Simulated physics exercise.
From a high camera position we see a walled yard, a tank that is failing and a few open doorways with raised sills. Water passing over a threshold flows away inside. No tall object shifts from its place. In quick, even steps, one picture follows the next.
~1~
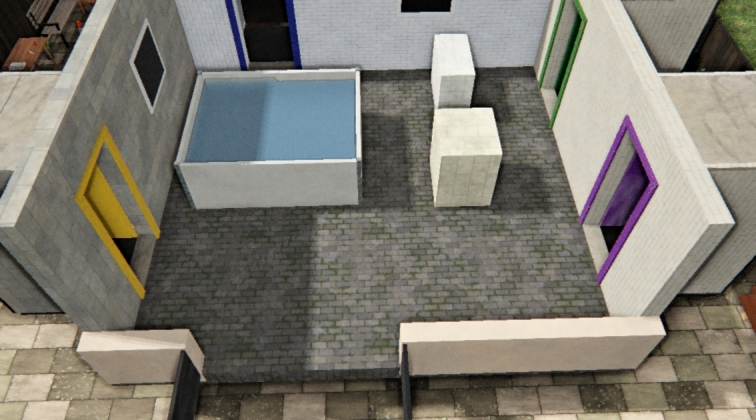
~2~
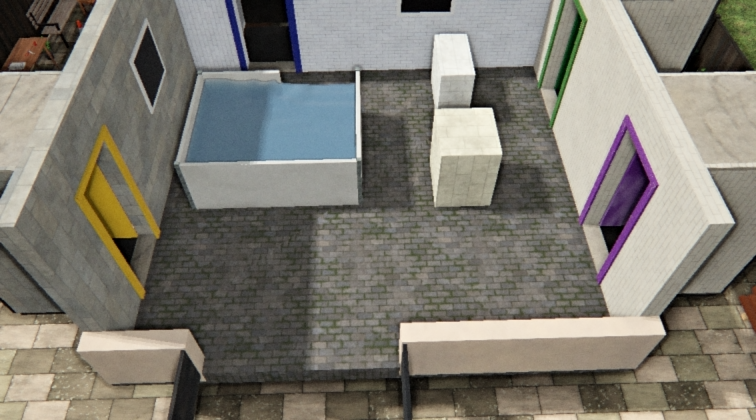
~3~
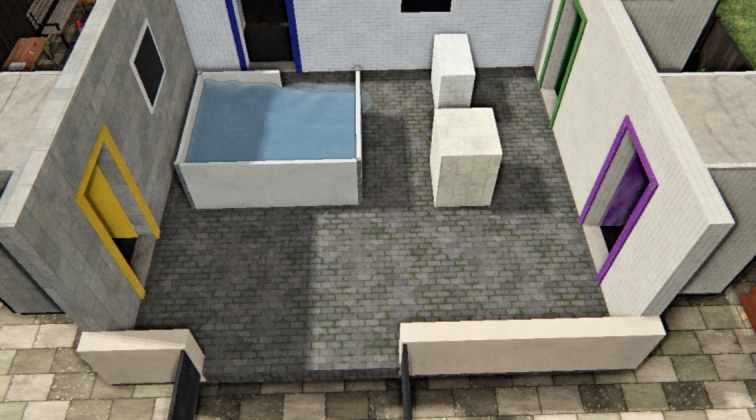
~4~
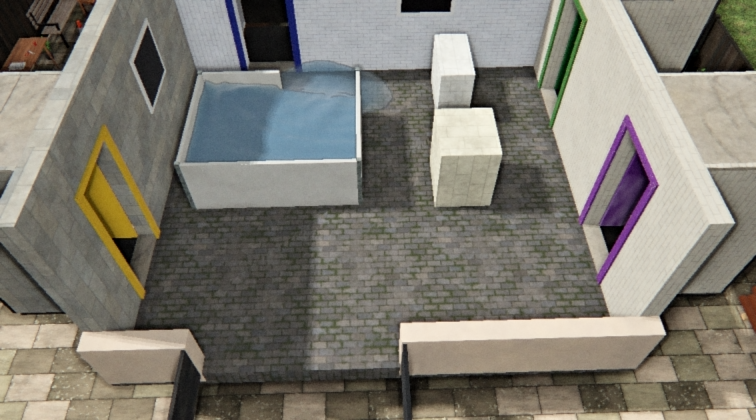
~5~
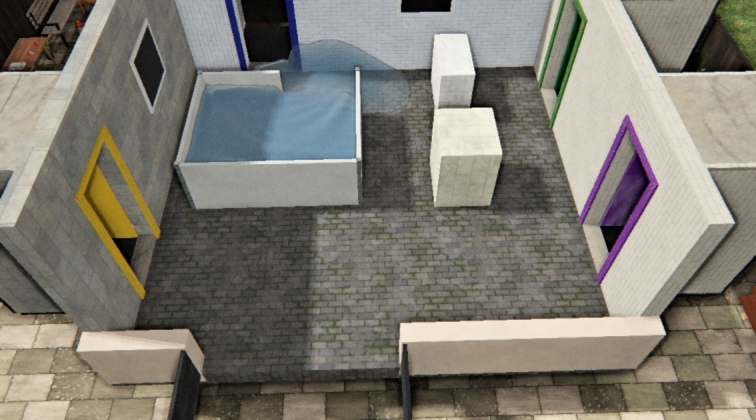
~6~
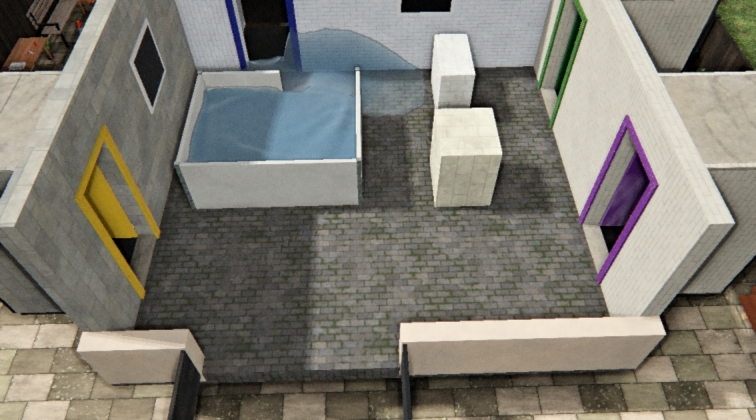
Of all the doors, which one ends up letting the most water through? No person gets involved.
That would be the blue door.
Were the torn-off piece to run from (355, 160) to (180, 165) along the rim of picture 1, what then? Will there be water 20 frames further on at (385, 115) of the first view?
Verdict: Free of water.
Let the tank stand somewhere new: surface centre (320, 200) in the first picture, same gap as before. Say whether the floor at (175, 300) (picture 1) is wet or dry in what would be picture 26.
Bone-dry.
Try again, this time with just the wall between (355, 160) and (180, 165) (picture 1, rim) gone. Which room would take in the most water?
That would be the yellow door.
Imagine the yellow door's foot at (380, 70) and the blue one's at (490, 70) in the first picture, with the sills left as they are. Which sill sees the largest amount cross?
That would be the yellow-painted one.
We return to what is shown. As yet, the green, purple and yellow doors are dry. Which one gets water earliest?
The green-painted one is reached first.
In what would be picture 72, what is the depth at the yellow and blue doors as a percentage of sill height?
Readings, in sequence: 80 percent and 140 percent.
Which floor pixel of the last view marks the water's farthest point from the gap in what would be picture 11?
Front's tip: Near (532, 68).
A moment on, water covers 20 % of the floor; purple door not reached, yellow door not reached, blue door a lot in, green door not reached.
Next, water covers 35 % of the floor; purple door not reached, yellow door not reached, blue door a lot in, green door a trickle in.
Then, water covers 75 % of the floor; purple door wet at the sill, nothing in, yellow door wet at the sill, nothing in, blue door a lot in, green door a lot in.
Later, water covers 90 % of the floor; purple door a trickle in, yellow door wet at the sill, nothing in, blue door a lot in, green door a lot in.
In the end, water covers 100 % of the floor; purple door a trickle in, yellow door wet at the sill, nothing in, blue door a lot in, green door a lot in; the blue door has let in the most.
